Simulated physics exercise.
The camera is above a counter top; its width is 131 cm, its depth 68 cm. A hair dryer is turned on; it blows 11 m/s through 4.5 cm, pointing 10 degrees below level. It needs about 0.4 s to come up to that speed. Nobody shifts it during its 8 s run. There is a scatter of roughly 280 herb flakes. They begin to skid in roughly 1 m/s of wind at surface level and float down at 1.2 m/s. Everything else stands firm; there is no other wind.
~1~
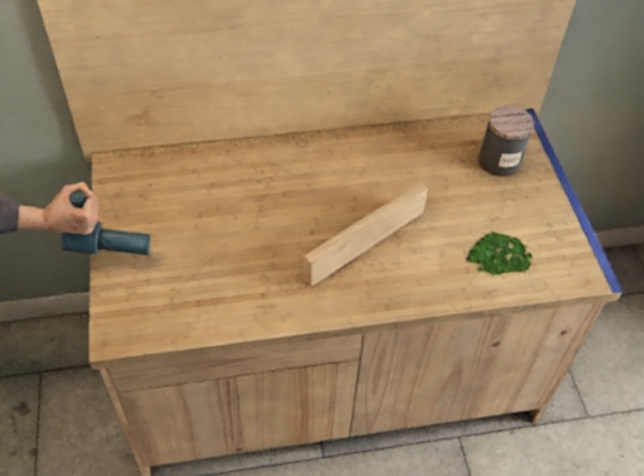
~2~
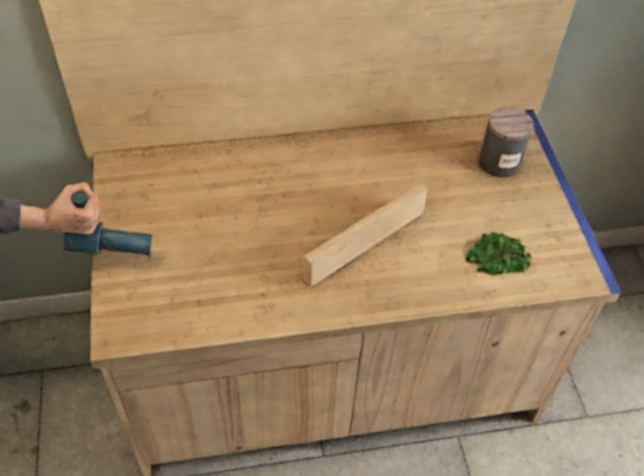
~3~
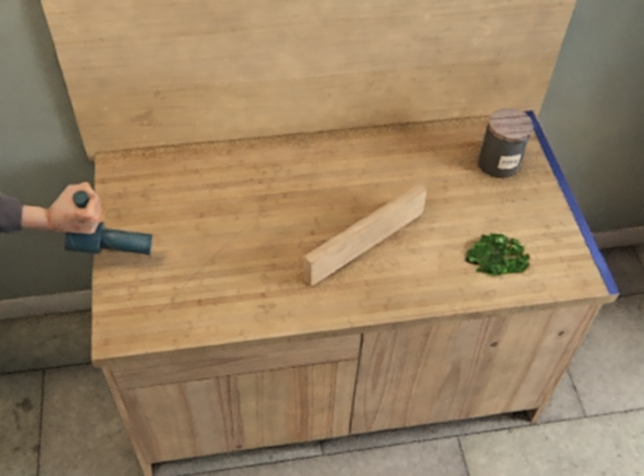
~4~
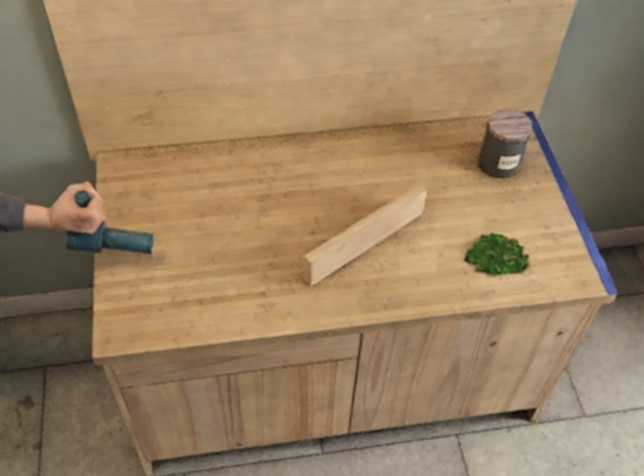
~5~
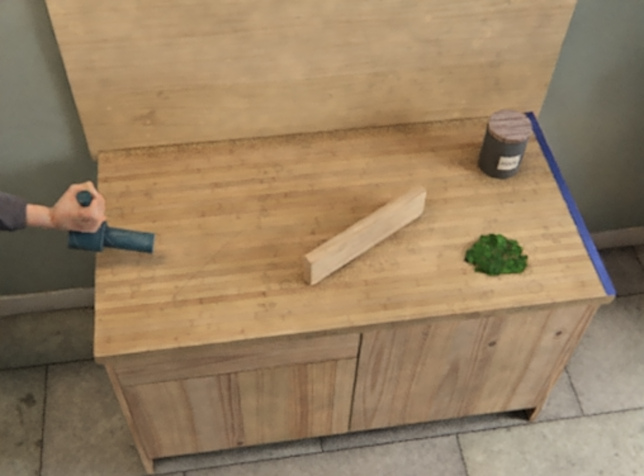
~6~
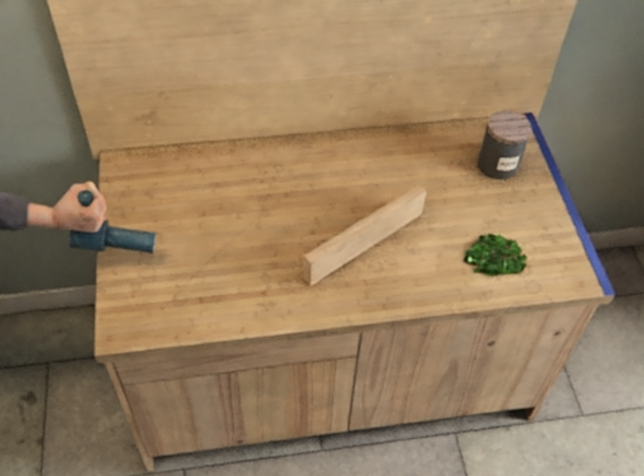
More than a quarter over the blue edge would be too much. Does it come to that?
More than a quarter over the blue edge: No.
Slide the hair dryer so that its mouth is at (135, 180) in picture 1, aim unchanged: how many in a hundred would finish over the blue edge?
In that case some 0 per cent.
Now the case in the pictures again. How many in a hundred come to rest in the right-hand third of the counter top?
Near 100 %.
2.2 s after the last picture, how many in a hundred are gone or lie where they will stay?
About 100 %.
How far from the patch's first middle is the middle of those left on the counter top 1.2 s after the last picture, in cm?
About 0 cm.
Then, 1.2 s after the last picture the count stands so, 0 % are over the blue edge; the middle of those still in play is near (496, 255).
Then, 2.2 s after the last picture the count stands so, 0 % are over the blue edge; the middle of those still in play is near (496, 255).
Then, 4.0 s after the last picture the count stands so, 0 % are over the blue edge; the middle of those still in play is near (496, 255).
Then, 7.6 s after the last picture, at the end, 0 % are over the blue edge; the middle of those still in play is near (496, 255).
